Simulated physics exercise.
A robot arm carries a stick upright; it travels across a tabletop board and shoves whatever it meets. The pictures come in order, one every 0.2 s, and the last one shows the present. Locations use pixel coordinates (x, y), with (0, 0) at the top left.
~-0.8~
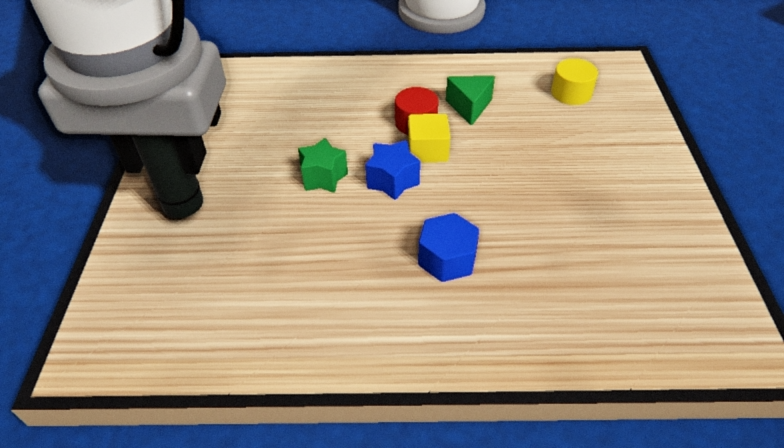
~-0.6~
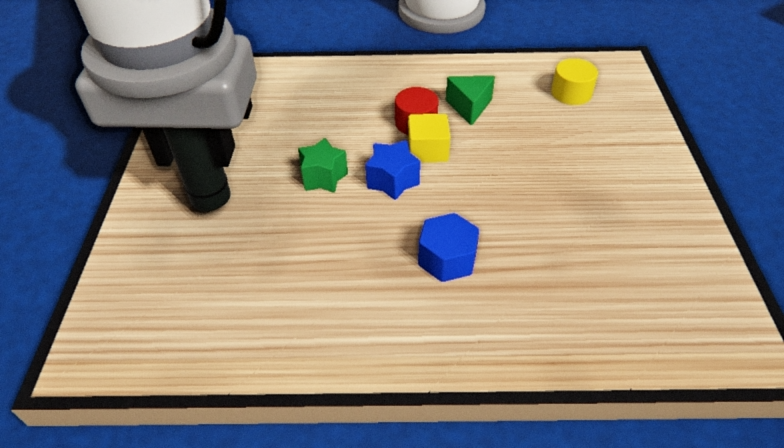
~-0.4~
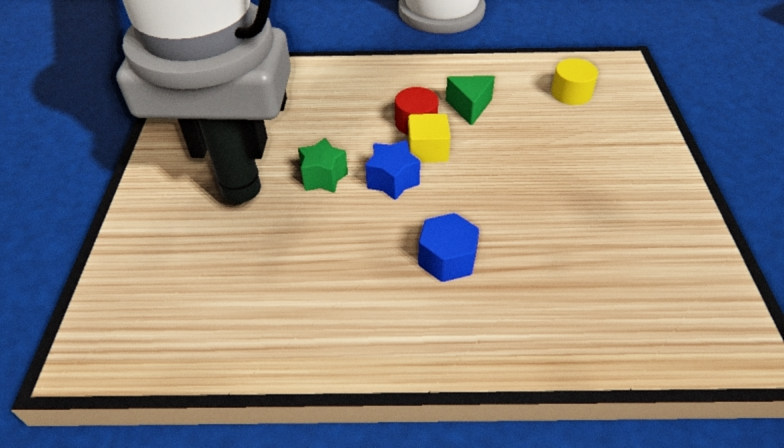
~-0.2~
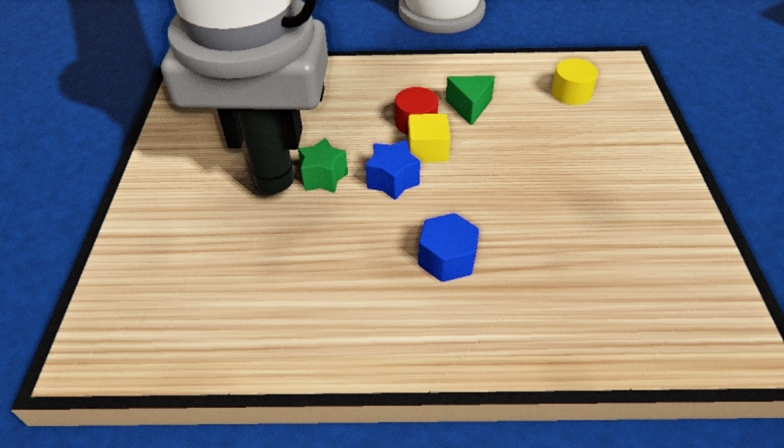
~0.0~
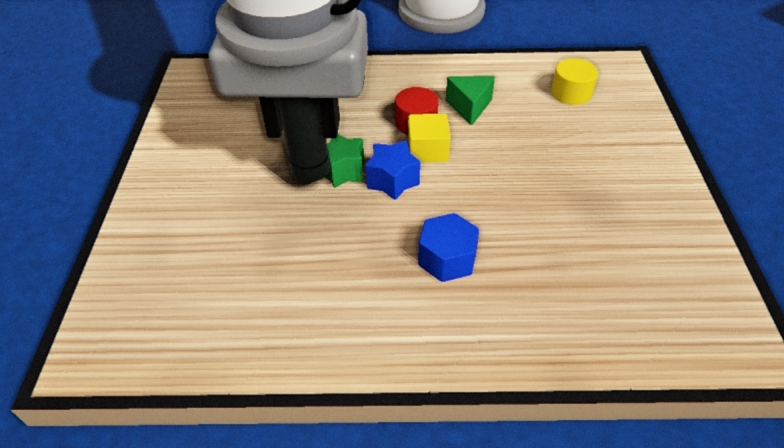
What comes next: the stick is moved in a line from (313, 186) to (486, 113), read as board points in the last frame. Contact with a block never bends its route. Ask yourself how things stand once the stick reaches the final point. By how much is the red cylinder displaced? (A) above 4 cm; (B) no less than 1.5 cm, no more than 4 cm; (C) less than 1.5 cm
A.
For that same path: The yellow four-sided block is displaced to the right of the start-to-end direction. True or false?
True
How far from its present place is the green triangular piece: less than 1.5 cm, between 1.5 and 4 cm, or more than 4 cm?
It shifts by more than 4 cm.
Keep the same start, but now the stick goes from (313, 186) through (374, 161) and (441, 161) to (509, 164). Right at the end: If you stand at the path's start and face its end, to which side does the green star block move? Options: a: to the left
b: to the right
a - to the left.
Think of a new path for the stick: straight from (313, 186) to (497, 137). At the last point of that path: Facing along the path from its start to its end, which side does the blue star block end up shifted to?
It will end up to the right.
On the path given first. One third of the way, stick at (377, 144); green star block at (403, 120); red cylinder at (421, 96); yellow four-sided block at (444, 122).
Two thirds of the way, stick at (436, 120); green star block at (453, 94), turned 25° anticlockwise; red cylinder at (444, 71); yellow four-sided block at (489, 111), turned 25° clockwise; green triangular piece at (482, 77), turned 35° clockwise.
At the end, stick at (488, 97); green star block at (483, 70), turned 60° anticlockwise; red cylinder at (453, 56); yellow four-sided block at (507, 110), turned 55° clockwise; green triangular piece at (507, 51), turned 40° clockwise.
